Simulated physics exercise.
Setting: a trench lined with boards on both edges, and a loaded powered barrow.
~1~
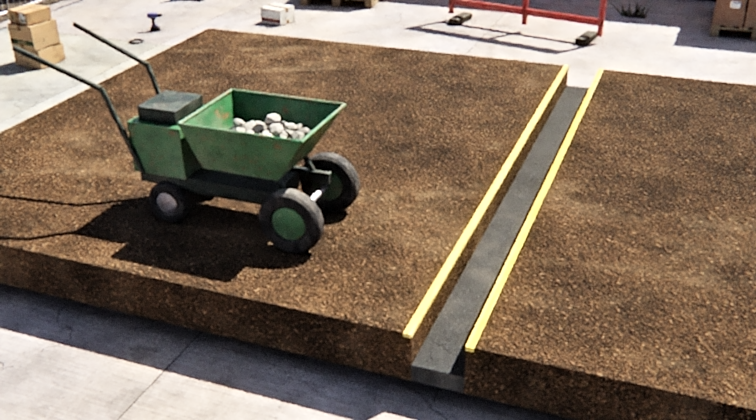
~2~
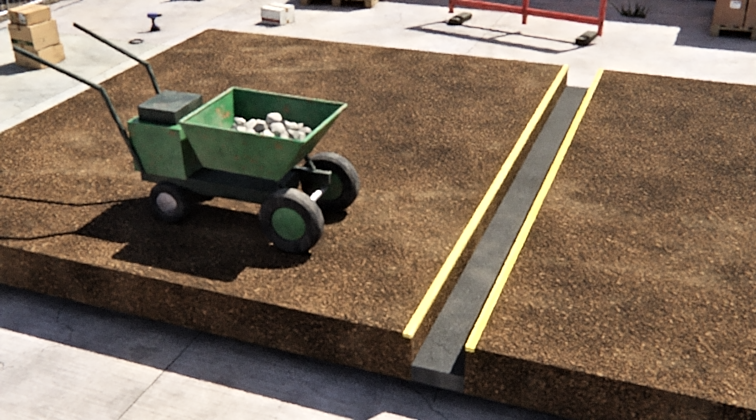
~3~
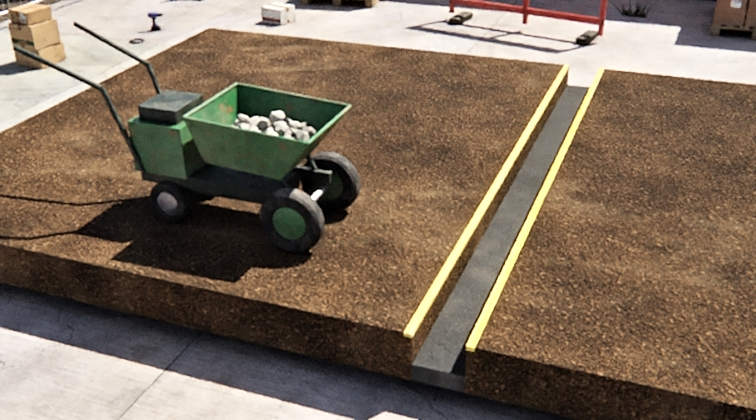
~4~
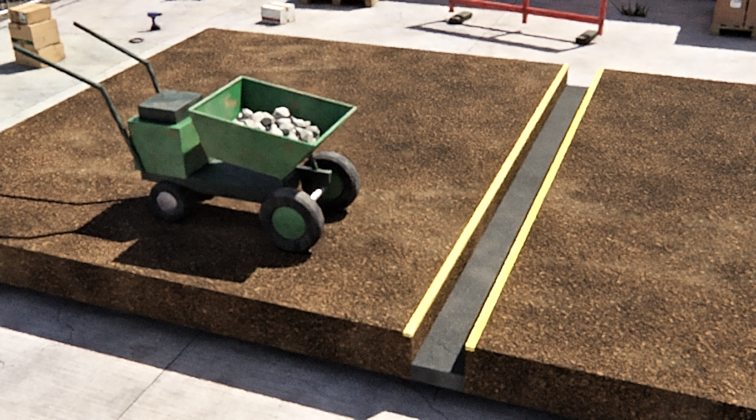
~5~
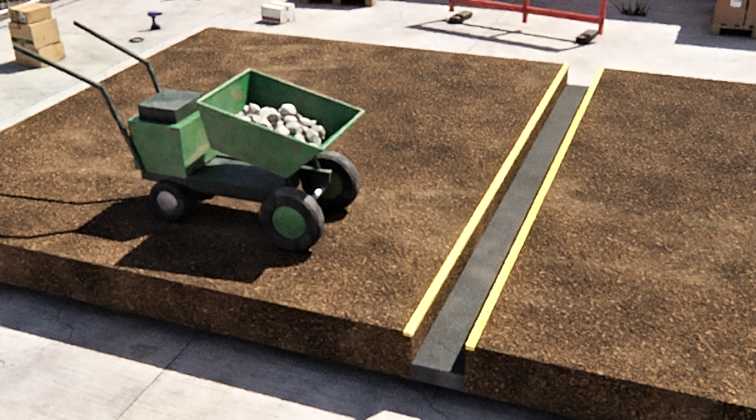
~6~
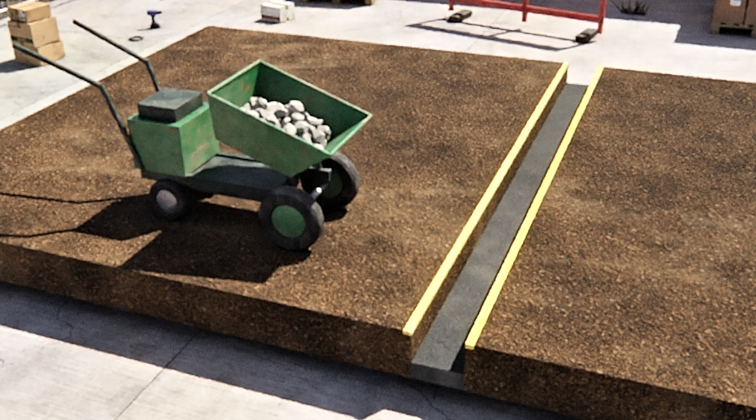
A green powered barrow loaded with broken stones stood on brown dirt, left of a trench edged with yellow boards, and its skip slowly tilted toward the right while the wheels stayed put.
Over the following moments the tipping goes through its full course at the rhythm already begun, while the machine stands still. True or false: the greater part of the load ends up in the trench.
False.
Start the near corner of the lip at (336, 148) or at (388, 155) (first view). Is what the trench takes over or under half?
Okay, first it's the bigger portion, and then it's the bigger portion.
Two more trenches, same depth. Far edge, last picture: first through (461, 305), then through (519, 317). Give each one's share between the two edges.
20 % then 20 %, roughly.
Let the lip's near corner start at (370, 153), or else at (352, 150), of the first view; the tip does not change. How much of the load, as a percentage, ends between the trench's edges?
The first gives close to 90 per cent and the second 100 per cent.
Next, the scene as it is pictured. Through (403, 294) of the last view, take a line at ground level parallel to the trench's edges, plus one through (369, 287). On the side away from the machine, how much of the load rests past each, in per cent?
First some 40, then 80 per cent.
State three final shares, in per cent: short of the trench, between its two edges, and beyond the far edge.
Shares - short: 75 %, between: 25 %, beyond: 0 %.
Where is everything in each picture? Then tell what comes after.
Lip of the skip at (301, 142), level; top of the load at (251, 137), broken stones; first edge of the trench at (427, 300); far edge at (486, 312), the trench over half as wide as the skip, and about half as deep as wide, in the first frame.
Lip of the skip at (302, 143), level; top of the load at (252, 136), in the second frame.
Lip of the skip at (307, 144), tipped barely; top of the load at (255, 133), in the third frame.
Lip of the skip at (313, 147), tipped a little; top of the load at (248, 133), in the fourth frame.
Lip of the skip at (321, 150), tipped a little; top of the load at (254, 128), in the fifth frame.
Lip of the skip at (330, 155), tipped clearly; top of the load at (252, 119); first edge of the trench at (427, 298); far edge at (486, 310), in the sixth frame.
Soon, skip tipped steeply; all in the skip.
A while on, skip tipped right over; nearly all in the skip; a small part short of the trench; a stray few falling.
Towards the end, skip tipped right over; a small part in the skip; about two thirds short of the trench; about a quarter in or heaped over the trench.
Finally, skip tipped right over; a stray few in the skip; most short of the trench; about a quarter in or heaped over the trench; none beyond it.
